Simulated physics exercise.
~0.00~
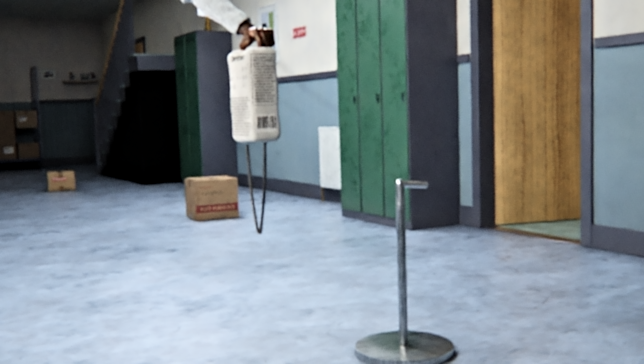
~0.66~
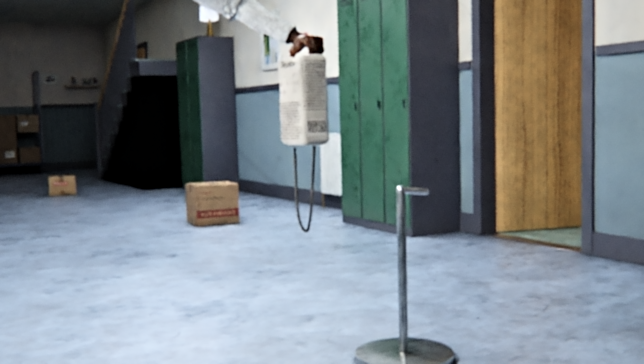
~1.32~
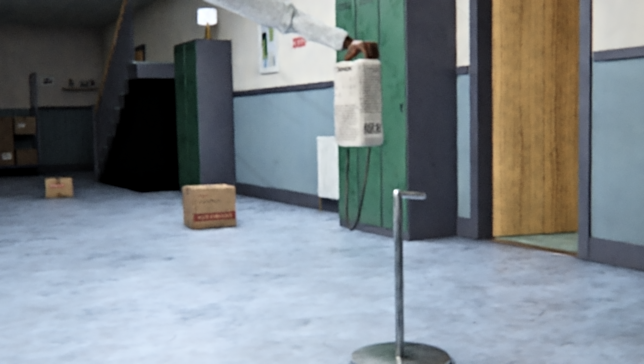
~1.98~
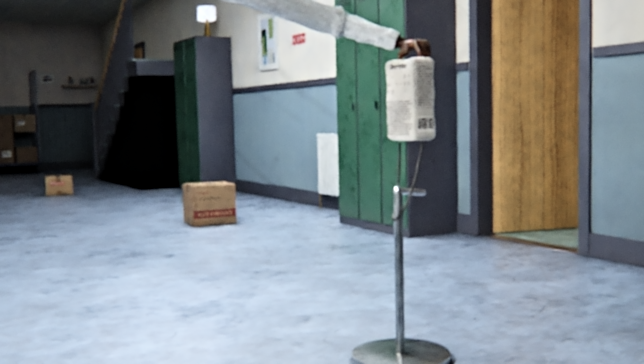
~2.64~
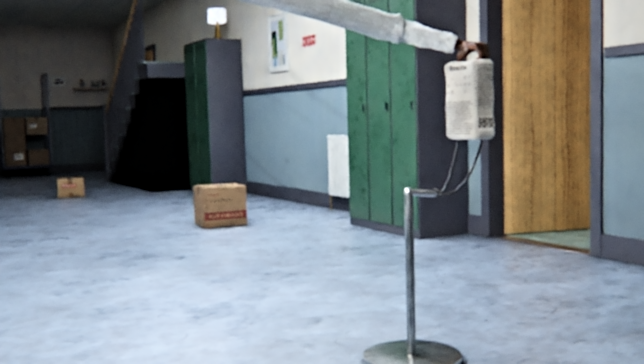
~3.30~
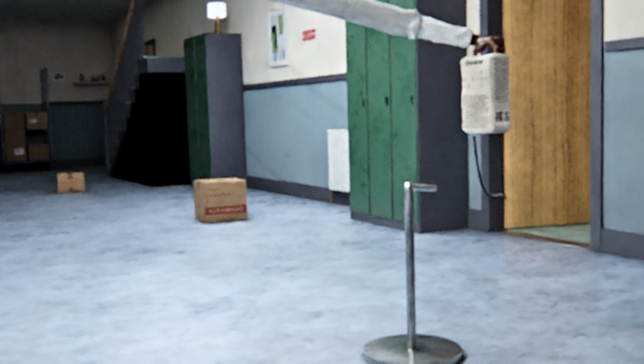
At first, a hand holds a white sack in the air at the upper left of a metal post with a short sideways hook, in a room with green lockers and cardboard boxes on the floor. A thin dark loop hangs low beneath the sack. The arm carries the sack steadily right, past the lockers and toward the post. As the sack passes above the post, the loop meets the hook's height and trails back toward it. The sack moves on, the loop swings clear, and the sack ends hanging from the hand right of the post, before the wooden door.
